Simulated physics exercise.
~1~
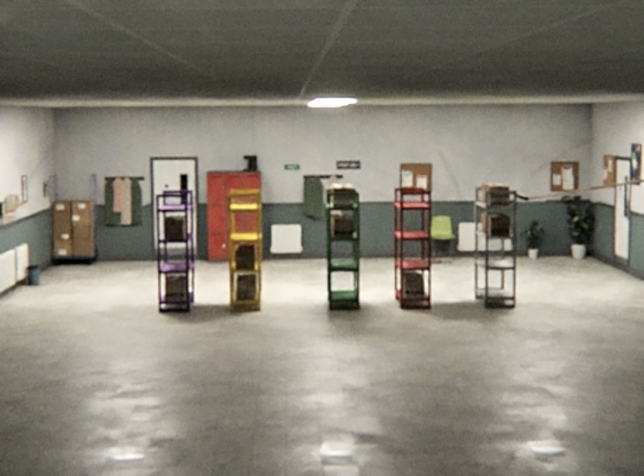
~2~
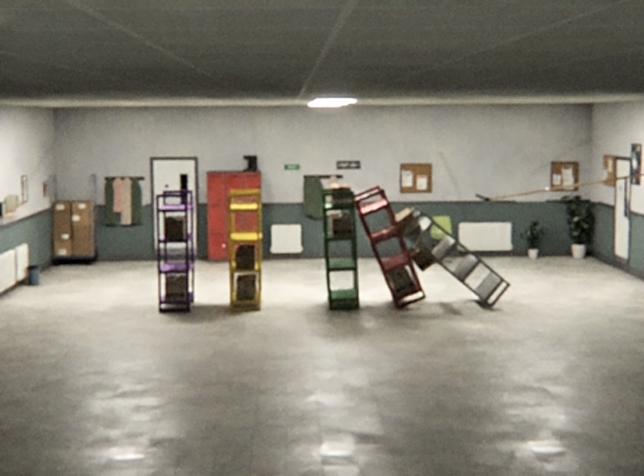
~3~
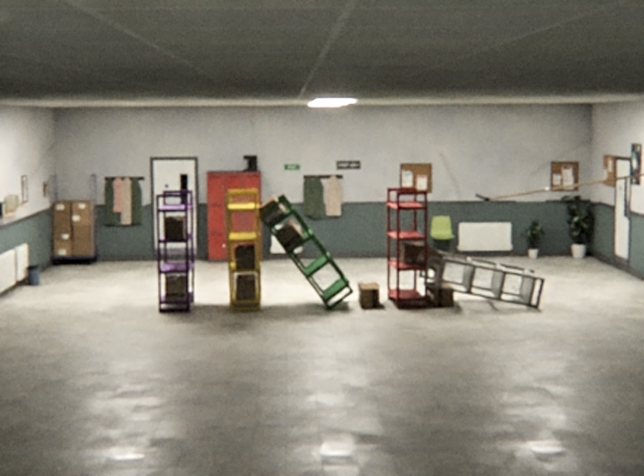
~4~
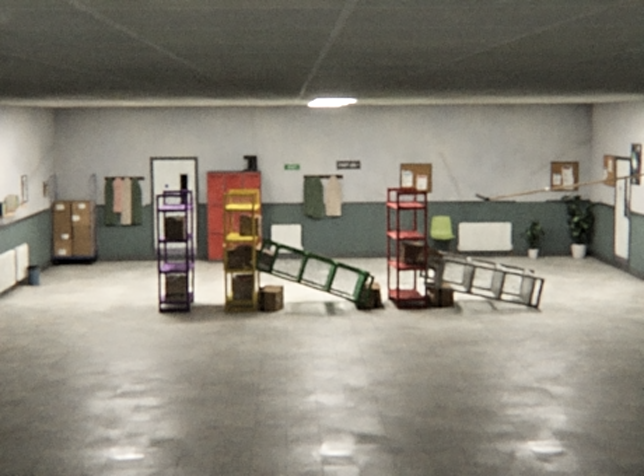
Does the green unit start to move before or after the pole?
The green unit starts to move after the pole, which has already moved left while the green unit is still standing in its place.
